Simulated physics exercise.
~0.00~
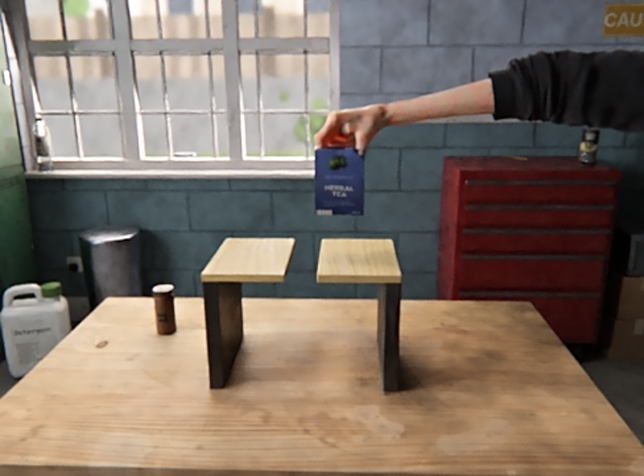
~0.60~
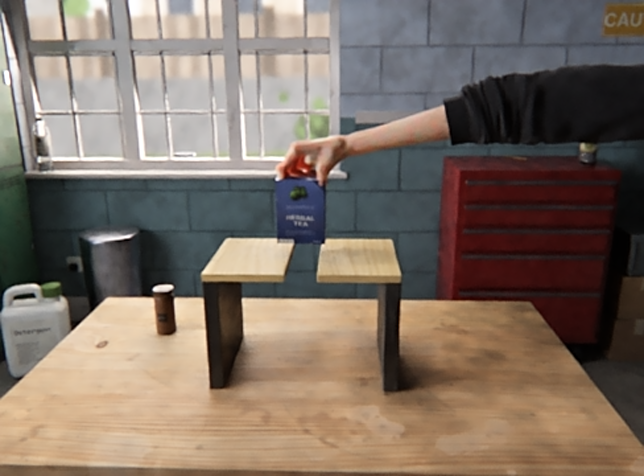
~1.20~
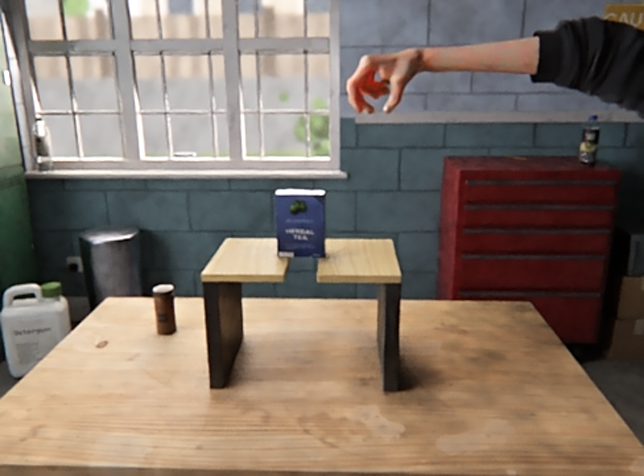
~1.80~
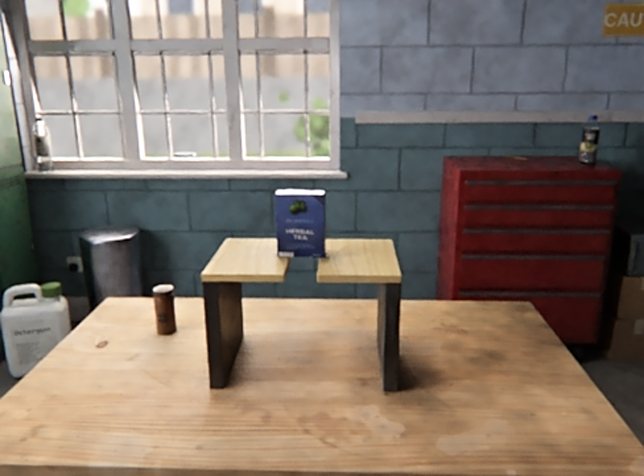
A hand lowers a blue packet over the gap between two ledges, where it stays upright.
